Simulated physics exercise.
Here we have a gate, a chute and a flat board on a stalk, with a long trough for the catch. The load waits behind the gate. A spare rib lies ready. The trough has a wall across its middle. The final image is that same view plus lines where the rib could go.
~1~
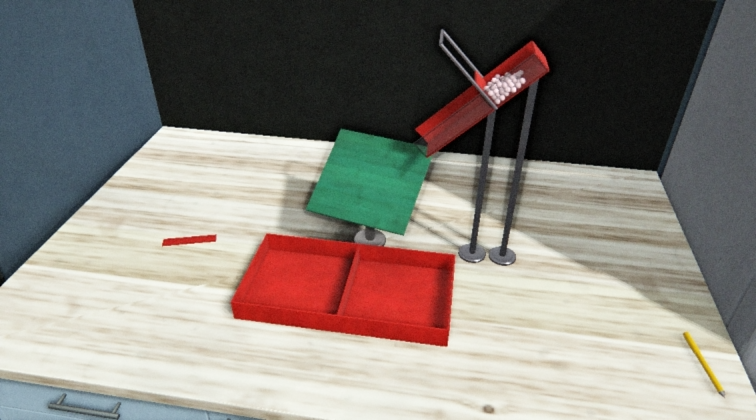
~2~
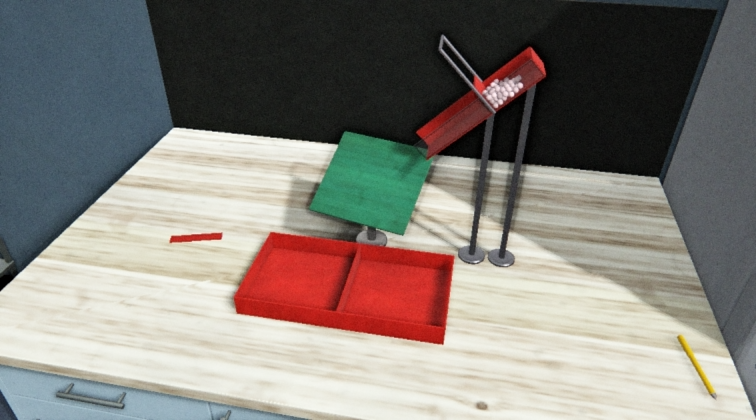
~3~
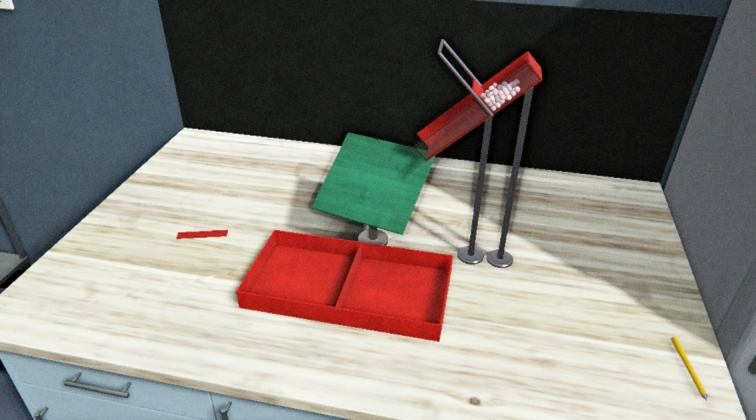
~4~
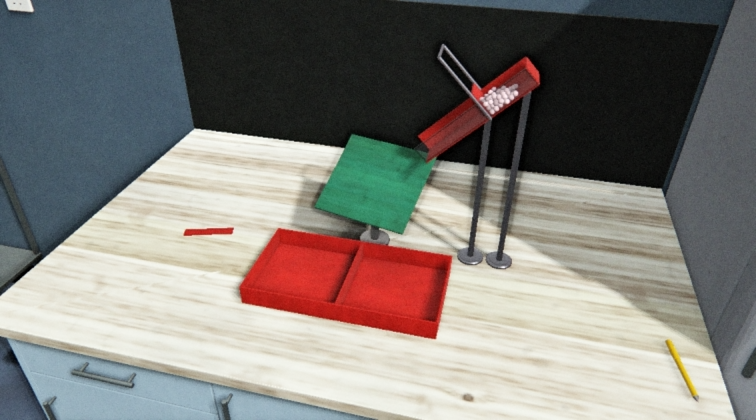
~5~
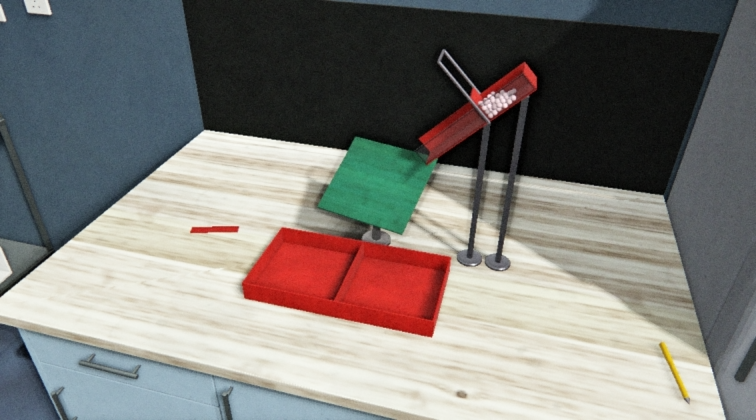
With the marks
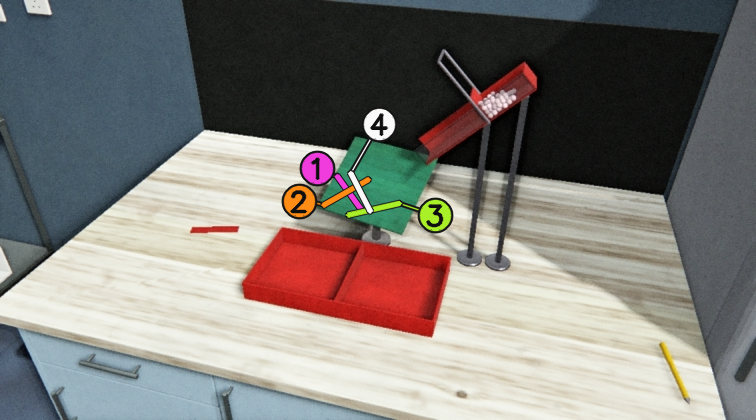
A pale wooden counter holding a green board, red trough and loaded chute shifts slightly in view.
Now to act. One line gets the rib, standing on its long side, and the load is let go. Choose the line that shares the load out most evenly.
Choose 1.
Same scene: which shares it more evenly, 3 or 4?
Line 4.
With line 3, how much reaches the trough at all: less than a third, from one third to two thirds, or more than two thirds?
More than two thirds.
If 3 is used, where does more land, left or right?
Left.
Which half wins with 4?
The right half.
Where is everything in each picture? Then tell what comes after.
Load behind the gate at (501, 89), sugar pearls; lip of the chute at (428, 150), sloping fairly steeply, in the first frame.
Middle of the board at (372, 180), tilted fairly steeply; middle of its low edge at (354, 222); of its high edge at (389, 141), in the second frame.
Front corners of the trough at (237, 292) and (441, 325); front end of its middle wall at (336, 308); gate still shut at (476, 88), in the third frame.
Middle of the load at (496, 100); lip at (428, 156), in the fourth frame.
Middle of the load at (494, 104); lip at (429, 158), in the fifth frame.
On the marked copy, line 1 from (337, 176) to (362, 210); line 2 from (368, 179) to (323, 205); line 3 from (399, 203) to (348, 215); line 4 from (350, 173) to (370, 211).
For line 1, of what is caught, about a third in the left half, about two thirds in the right.
For line 2, of what is caught, nearly all in the left half, a small part in the right.
For line 3, of what is caught, all in the left half, none in the right.
For line 4, of what is caught, a small part in the left half, most in the right.
